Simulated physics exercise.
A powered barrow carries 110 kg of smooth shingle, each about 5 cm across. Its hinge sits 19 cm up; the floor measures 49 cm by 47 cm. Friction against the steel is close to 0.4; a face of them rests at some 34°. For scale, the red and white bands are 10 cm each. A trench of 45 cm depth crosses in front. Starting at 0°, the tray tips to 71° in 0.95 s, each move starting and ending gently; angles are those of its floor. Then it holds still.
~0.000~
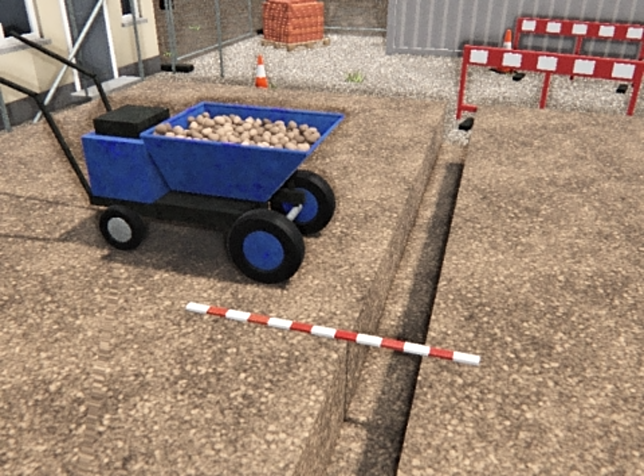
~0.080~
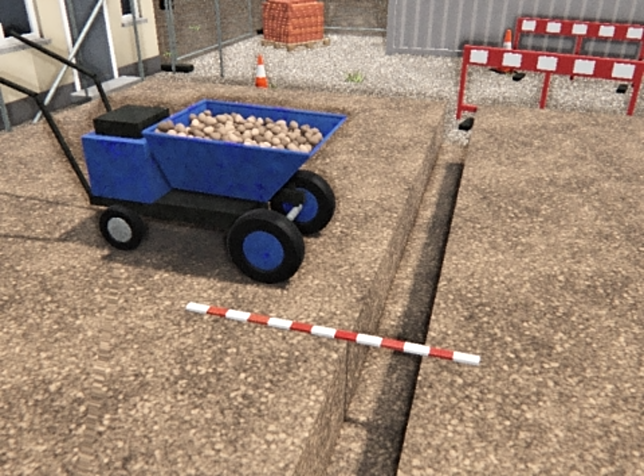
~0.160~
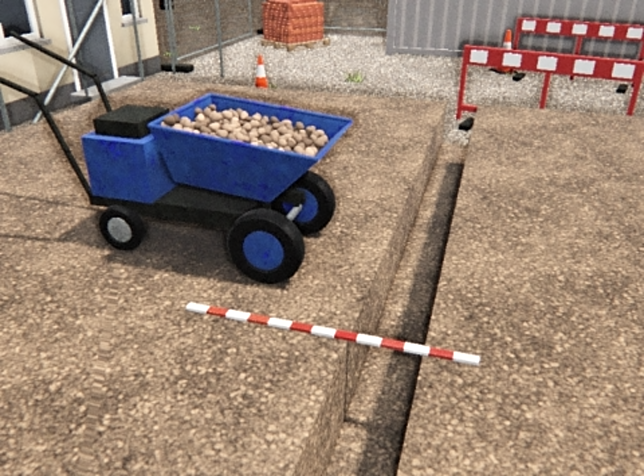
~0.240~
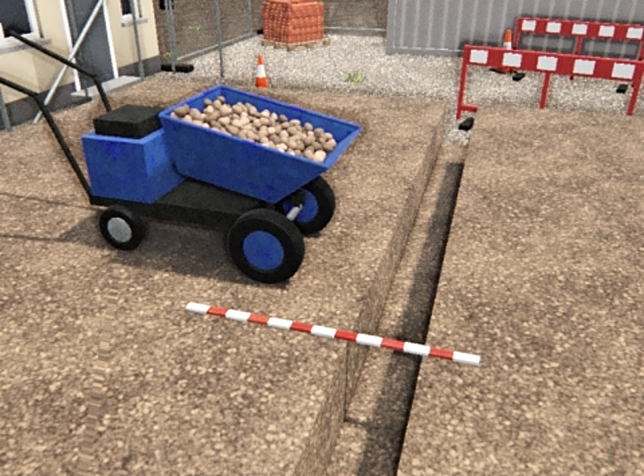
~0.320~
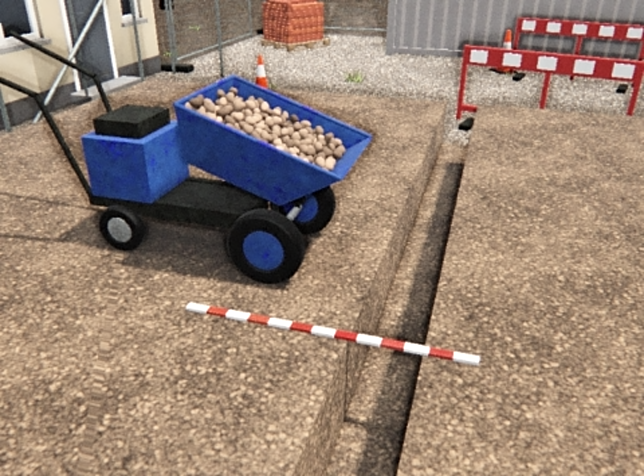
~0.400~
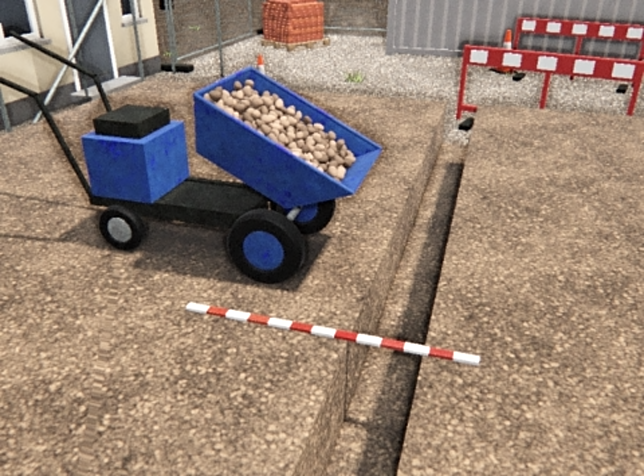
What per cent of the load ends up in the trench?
Roughly 75 per cent ends in the trench.
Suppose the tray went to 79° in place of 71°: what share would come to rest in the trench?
It would be near 90 per cent.
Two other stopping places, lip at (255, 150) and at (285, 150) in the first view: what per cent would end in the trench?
About 85 and 95 per cent.
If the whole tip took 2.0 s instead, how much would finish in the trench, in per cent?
In that case some 85 per cent.
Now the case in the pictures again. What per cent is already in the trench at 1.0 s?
Some 35 per cent.
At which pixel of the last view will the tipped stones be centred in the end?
Their middle is at about (415, 331).
After 0.7 s the floor is at 60°; 100 % in the tray; the foremost stones are at (385, 224).
After 1.0 s the floor is at 71°; 55 % in the tray, 34 % in the trench, 11 % past the trench; the foremost stones are at (481, 286).
After 1.4 s the floor is at 71°; 14 % in the tray, 60 % in the trench, 25 % past the trench; the foremost stones are at (597, 296).
After 3.3 s the floor is at 71°; 0 % in the tray, 75 % in the trench, 25 % past the trench; the foremost stones are past the picture's edge.
